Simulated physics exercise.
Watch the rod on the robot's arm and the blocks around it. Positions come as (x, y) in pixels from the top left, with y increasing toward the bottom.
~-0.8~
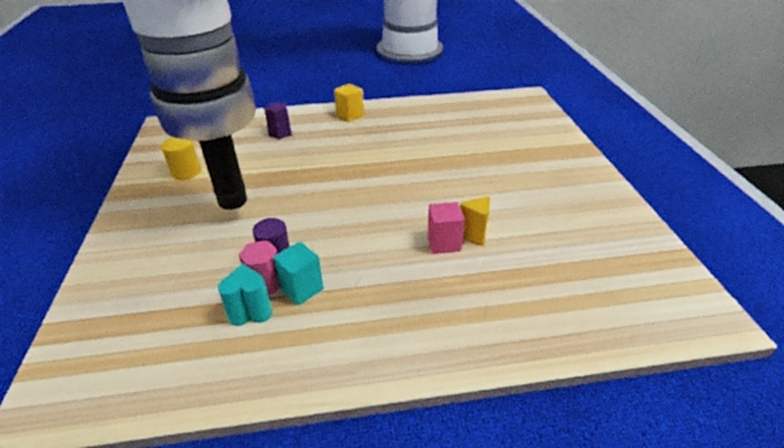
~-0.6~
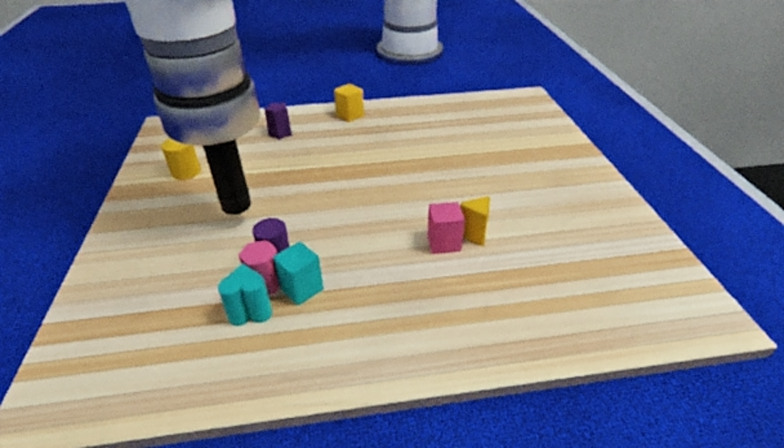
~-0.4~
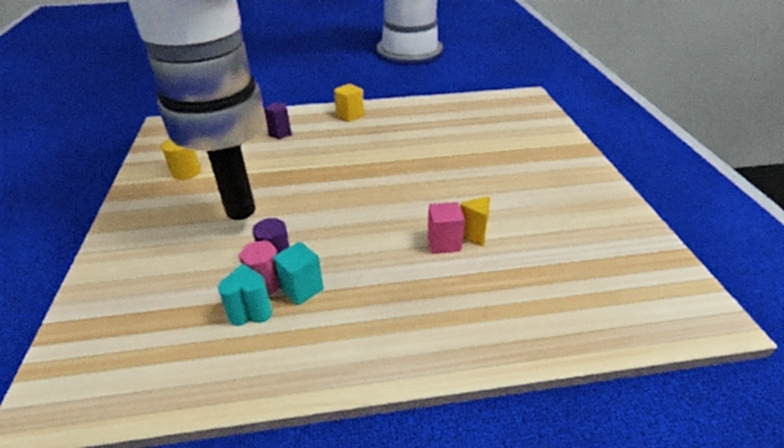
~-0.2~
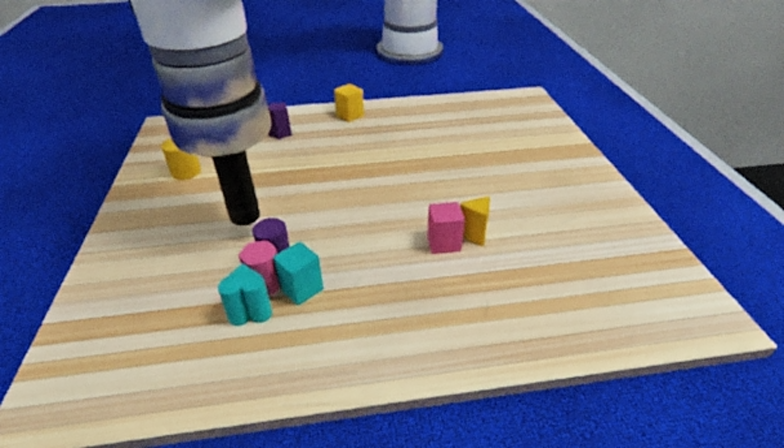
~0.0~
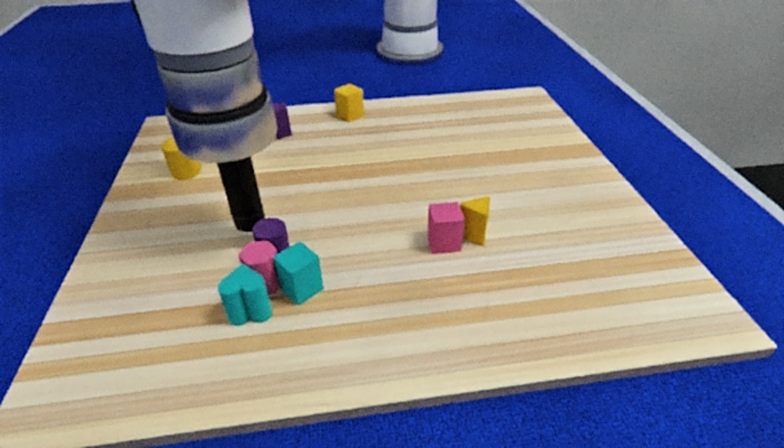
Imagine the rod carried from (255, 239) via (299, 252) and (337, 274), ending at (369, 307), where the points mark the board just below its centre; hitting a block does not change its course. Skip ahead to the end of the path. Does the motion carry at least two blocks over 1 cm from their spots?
My answer is yes.
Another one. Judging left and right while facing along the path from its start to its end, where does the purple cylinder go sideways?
It slides rightward.
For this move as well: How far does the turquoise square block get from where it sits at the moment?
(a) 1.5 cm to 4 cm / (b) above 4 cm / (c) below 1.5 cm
Choice b: Above 4 cm.
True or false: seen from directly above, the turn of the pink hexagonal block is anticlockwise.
The claim does not hold.
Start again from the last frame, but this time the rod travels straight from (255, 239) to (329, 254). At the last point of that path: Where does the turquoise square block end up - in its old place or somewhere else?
It will end up elsewhere.
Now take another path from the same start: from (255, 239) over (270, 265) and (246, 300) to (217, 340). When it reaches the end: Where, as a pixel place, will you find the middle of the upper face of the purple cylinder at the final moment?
At roughly (292, 243).
On the path given first. One third of the way, rod at (297, 236); pink hexagonal block at (259, 256), turned 20° clockwise; purple cylinder at (295, 242); turquoise square block at (304, 265), turned 15° clockwise.
Two thirds of the way, rod at (336, 258); pink hexagonal block at (259, 256), turned 20° clockwise; purple cylinder at (314, 264); turquoise square block at (305, 291), turned 40° clockwise.
At the end, rod at (367, 291); turquoise heart-shaped block unmoved; pink hexagonal block at (259, 256), turned 20° clockwise; purple cylinder at (319, 272); turquoise square block at (303, 299), turned 50° clockwise.
